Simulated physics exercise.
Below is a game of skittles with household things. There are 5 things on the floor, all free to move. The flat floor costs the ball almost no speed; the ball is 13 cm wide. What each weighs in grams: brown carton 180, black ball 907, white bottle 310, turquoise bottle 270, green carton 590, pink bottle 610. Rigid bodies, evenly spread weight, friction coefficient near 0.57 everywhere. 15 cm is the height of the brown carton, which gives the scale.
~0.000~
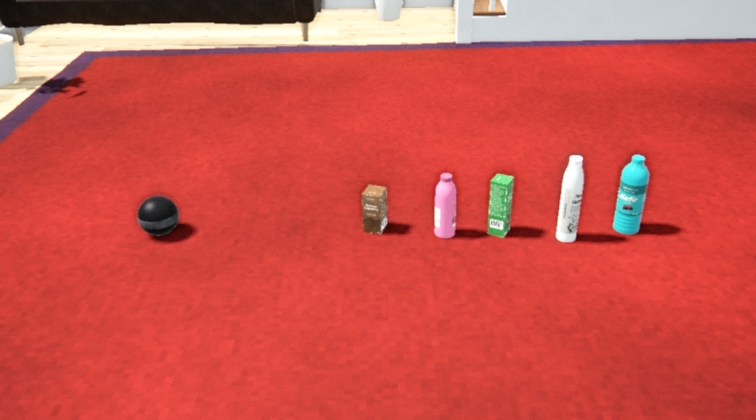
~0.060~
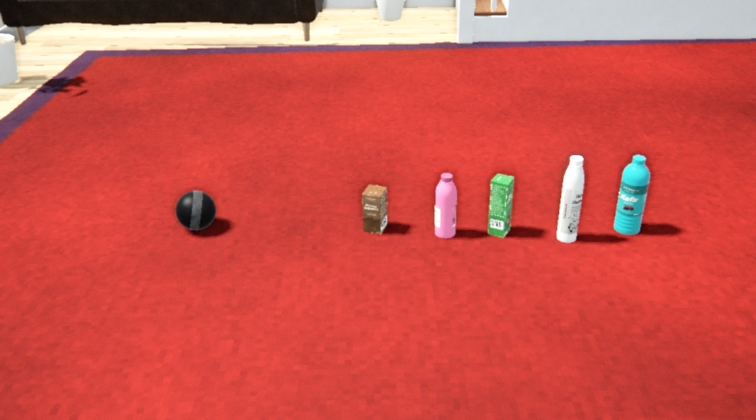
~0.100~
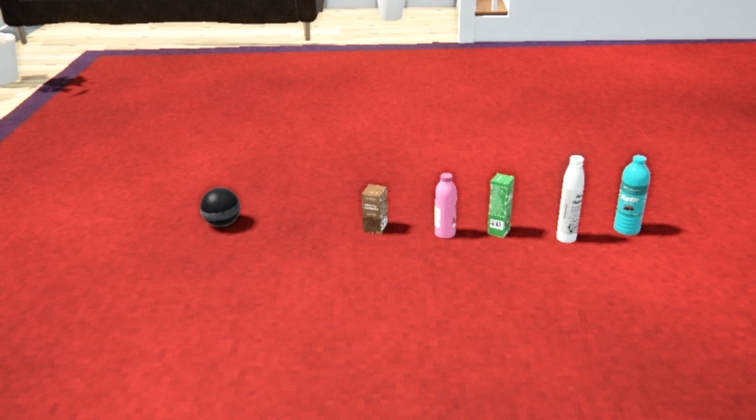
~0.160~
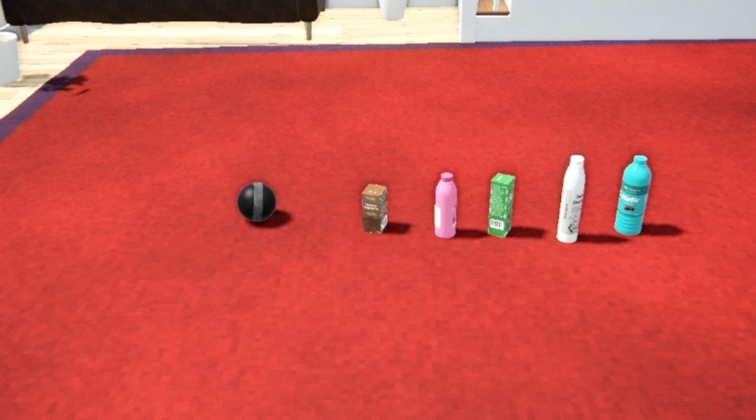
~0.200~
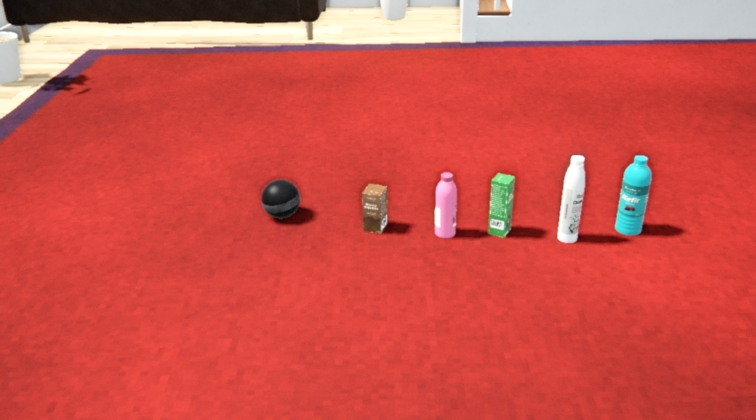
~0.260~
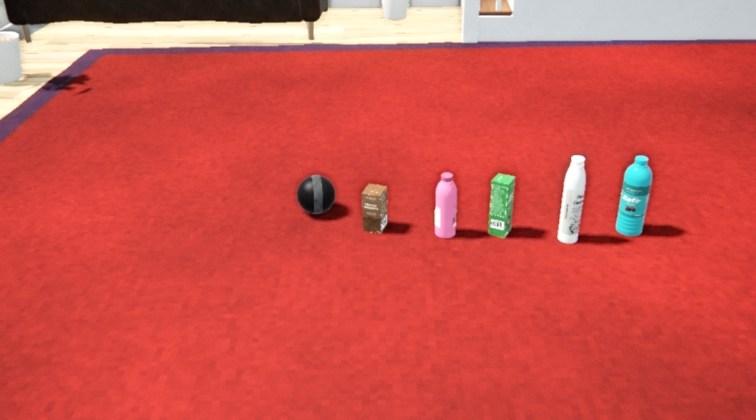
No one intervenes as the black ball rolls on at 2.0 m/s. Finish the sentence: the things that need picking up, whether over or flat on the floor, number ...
... not one.
After 0.46 s, 94 cm rolled; black ball near (430, 182).
After 0.66 s, 134 cm rolled; black ball near (537, 169).
After 0.86 s, 174 cm rolled; black ball near (638, 157).
After 1.06 s, black ball near (734, 146).
In the end (1.2 s), all 5 under 8 cm from the start. At the end, from the last picture's camera, brown carton near (375, 209), white bottle near (573, 200).
